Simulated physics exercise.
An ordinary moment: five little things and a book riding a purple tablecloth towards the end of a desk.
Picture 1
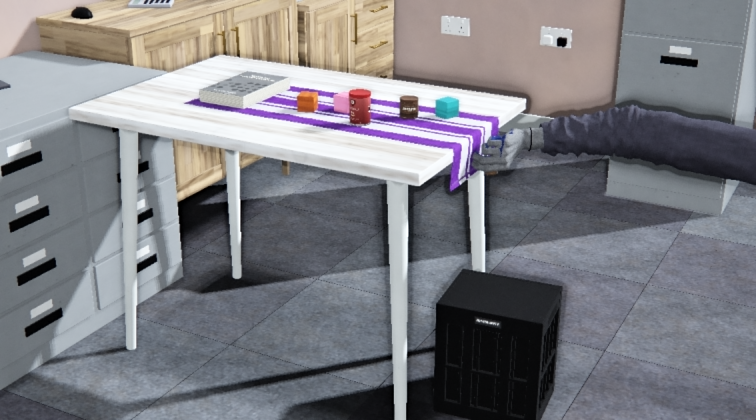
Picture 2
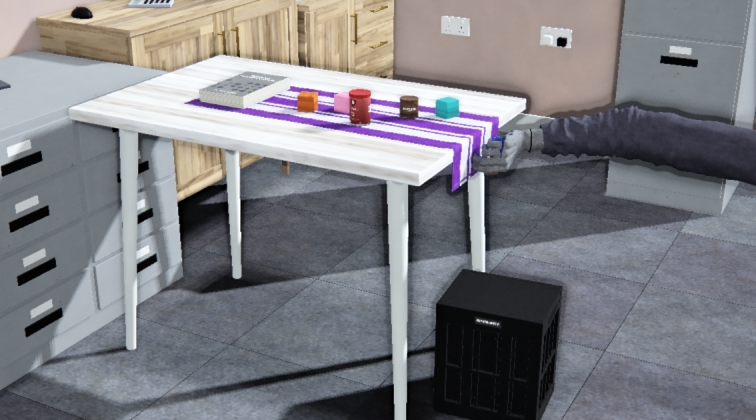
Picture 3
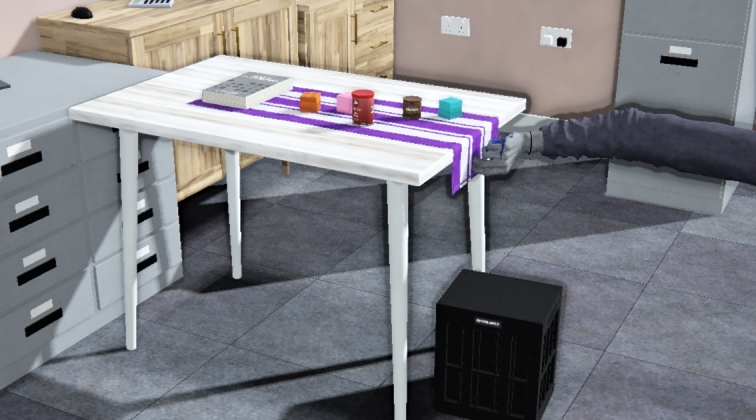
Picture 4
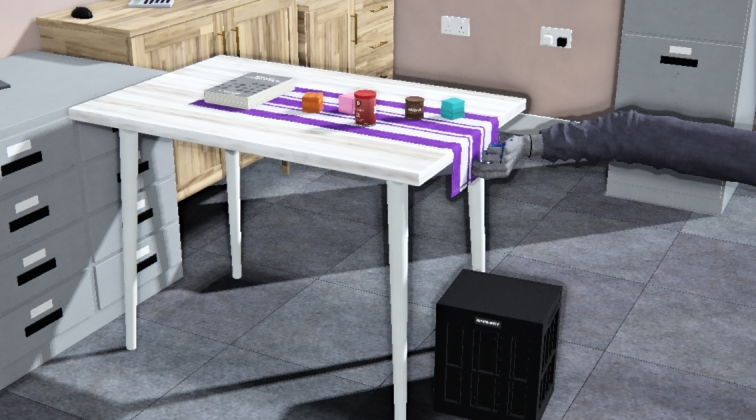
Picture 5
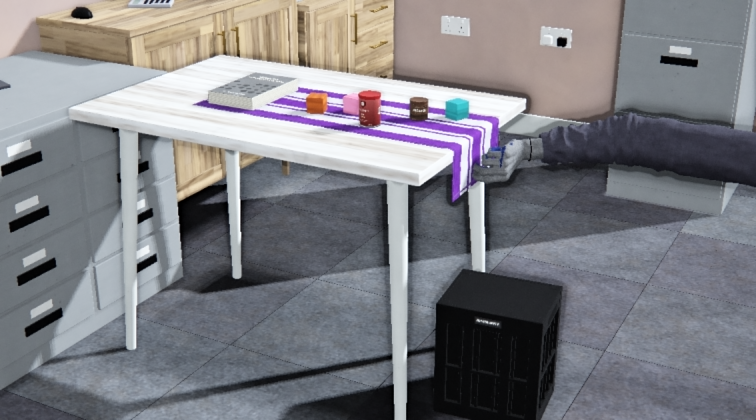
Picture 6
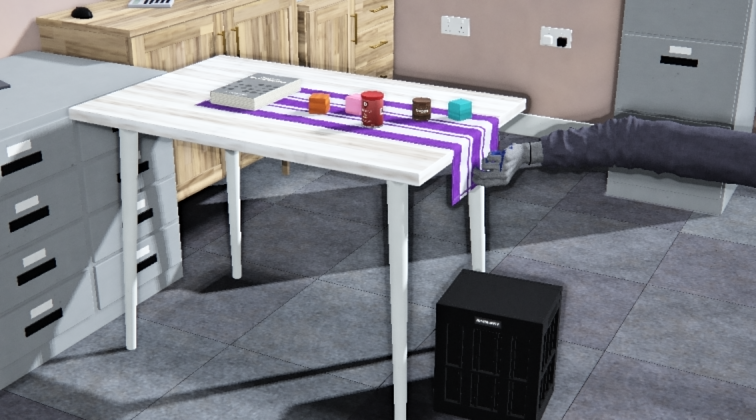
A gray-sleeved arm gripped the end of a purple-and-white striped cloth and slowly tugged it down a little, and the small colored cubes, pots and gray book on it slid slightly right across the table.
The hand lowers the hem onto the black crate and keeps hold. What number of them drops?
Over the edge go three.
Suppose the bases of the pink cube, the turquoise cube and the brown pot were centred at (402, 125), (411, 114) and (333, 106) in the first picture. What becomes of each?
The pink cube tumbles off; the turquoise cube goes over; the brown pot survives.
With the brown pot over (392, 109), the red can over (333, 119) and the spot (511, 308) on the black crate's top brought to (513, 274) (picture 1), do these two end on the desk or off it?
The brown pot does not fall, the red can stays on.
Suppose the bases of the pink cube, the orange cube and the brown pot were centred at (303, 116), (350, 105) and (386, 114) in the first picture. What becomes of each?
The pink cube stays on, the orange cube stays on, the brown pot goes over.
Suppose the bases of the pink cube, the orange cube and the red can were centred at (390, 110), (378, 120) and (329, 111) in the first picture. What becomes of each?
The pink cube drops off, the orange cube drops off, the red can survives.
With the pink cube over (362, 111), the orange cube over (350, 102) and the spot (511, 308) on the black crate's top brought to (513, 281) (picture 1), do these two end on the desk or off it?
The pink cube remains up; the orange cube does not fall.
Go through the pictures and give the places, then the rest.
In the first frame, hem (450, 191); turquoise cube (448, 99); brown pot (409, 98); red can (360, 92); pink cube (345, 94); orange cube (307, 94); top of the crate (511, 308).
In the second frame, hem (452, 192); turquoise cube (448, 99).
In the third frame, hem (452, 195); brown pot (412, 98).
In the fourth frame, hem (451, 198); red can (365, 93); top of the crate (511, 308).
In the fifth frame, hem (452, 202); pink cube (355, 96).
In the sixth frame, hem (452, 205); turquoise cube (460, 101); brown pot (422, 100); red can (372, 94); pink cube (357, 96); orange cube (319, 96).
Soon after, hem near (475, 237); turquoise cube gone.
Then, hem near (474, 270); turquoise cube and brown pot gone.
At rest, hem on the crate; turquoise cube, brown pot and red can gone. The desk loses three.
